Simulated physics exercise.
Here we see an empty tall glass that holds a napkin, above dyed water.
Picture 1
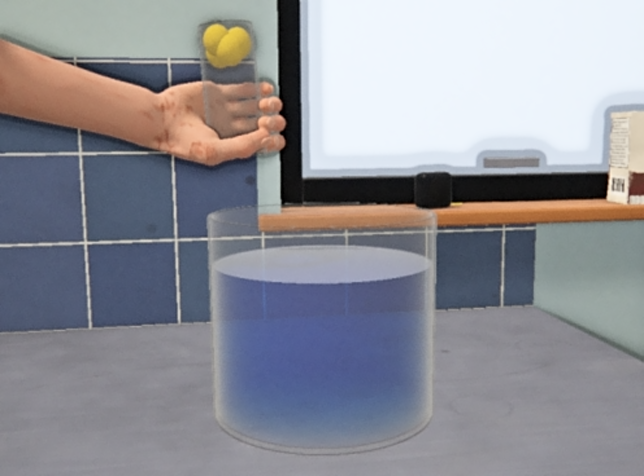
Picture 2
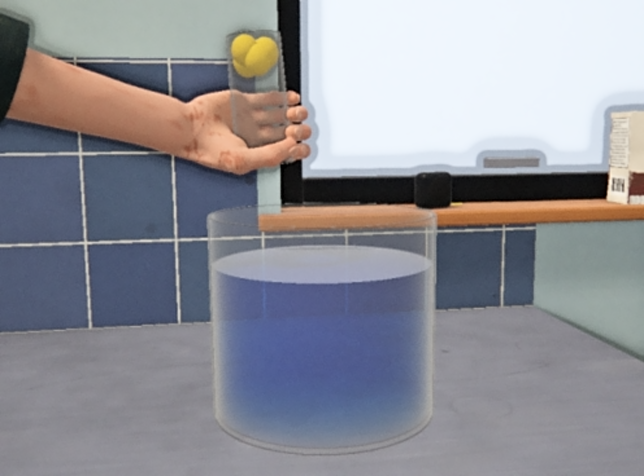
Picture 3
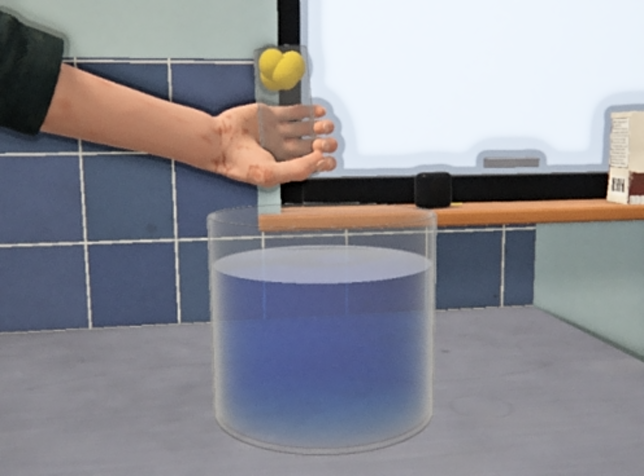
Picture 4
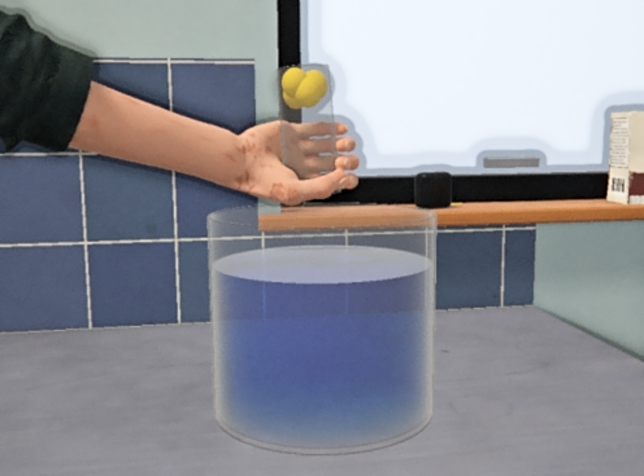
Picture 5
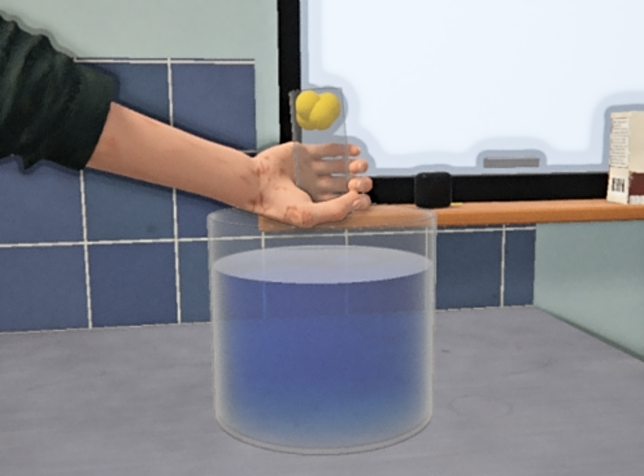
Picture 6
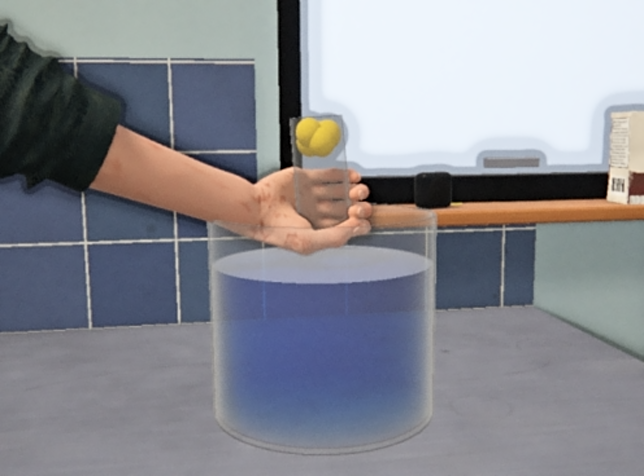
The footage shows a hand holding a clear, upside-down tall glass with a crumpled yellow napkin inside its upper end, moving right and then downward over a large bowl of blue-dyed water until it is just above the surface.
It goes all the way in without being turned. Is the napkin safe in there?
Not reached.
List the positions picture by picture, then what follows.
Tall glass (232, 94) mouth down; above the big bowl, in the first picture.
Tall glass (259, 103) mouth down; napkin (255, 54); coming down, in the second picture.
Tall glass (286, 117) mouth down; lower, in the third picture.
Tall glass (308, 134) mouth down; napkin (304, 86); lower still, in the fourth picture.
Tall glass (321, 156) mouth down; close to the surface, in the fifth picture.
Tall glass (322, 183) mouth down; napkin (318, 135); just over the surface, in the sixth picture.
Soon after, the tall glass enters the dyed water.
Later, air is trapped inside and holds the level down.
In the end, the tall glass is under, still full of air, and the napkin is dry.
